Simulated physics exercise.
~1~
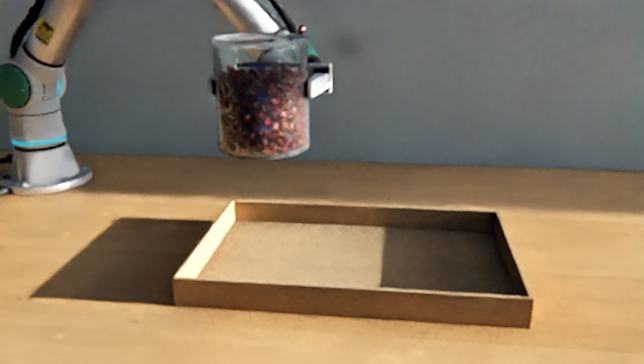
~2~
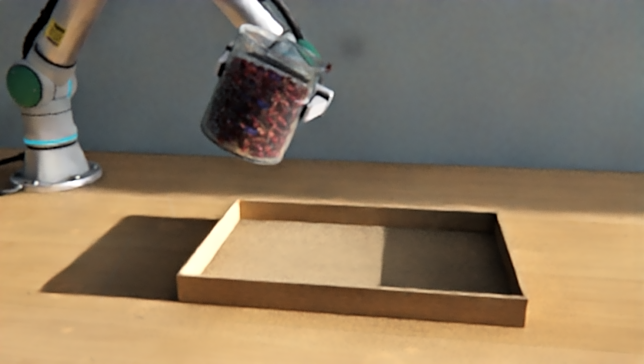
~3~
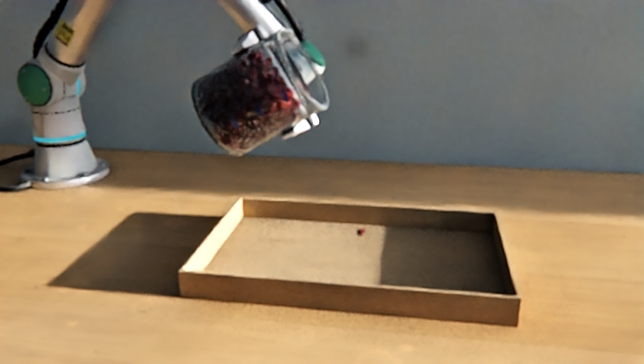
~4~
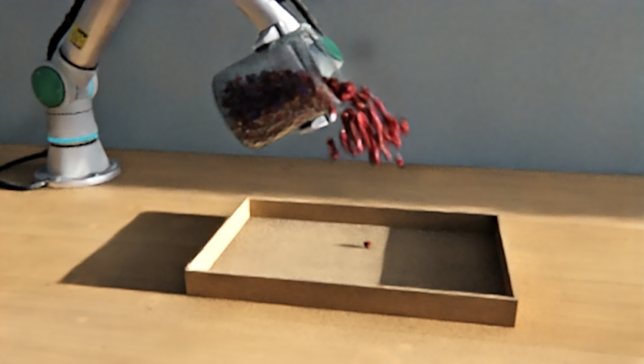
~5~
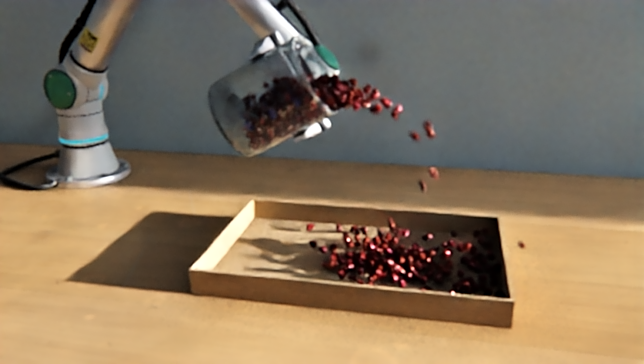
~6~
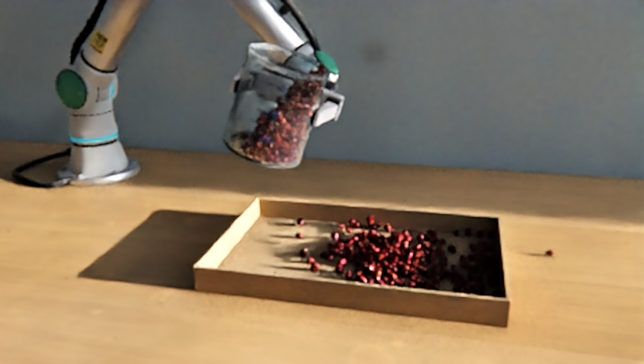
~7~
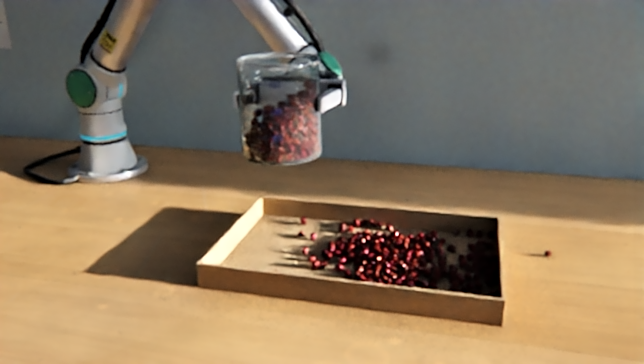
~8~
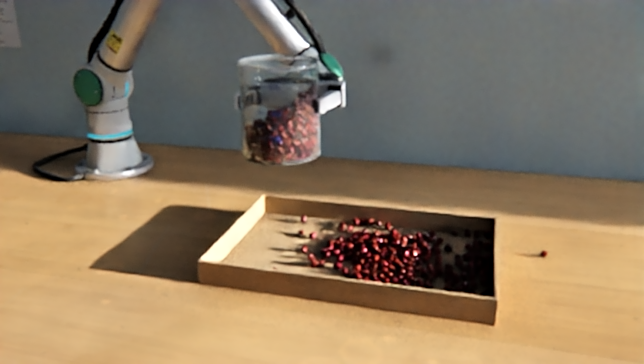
A robot arm tipped a clear container of dark red beans toward the right, pouring some into a shallow tray on a wooden table, then turned it upright, still partly full, leaving a scattered pile in the tray and one bean outside.
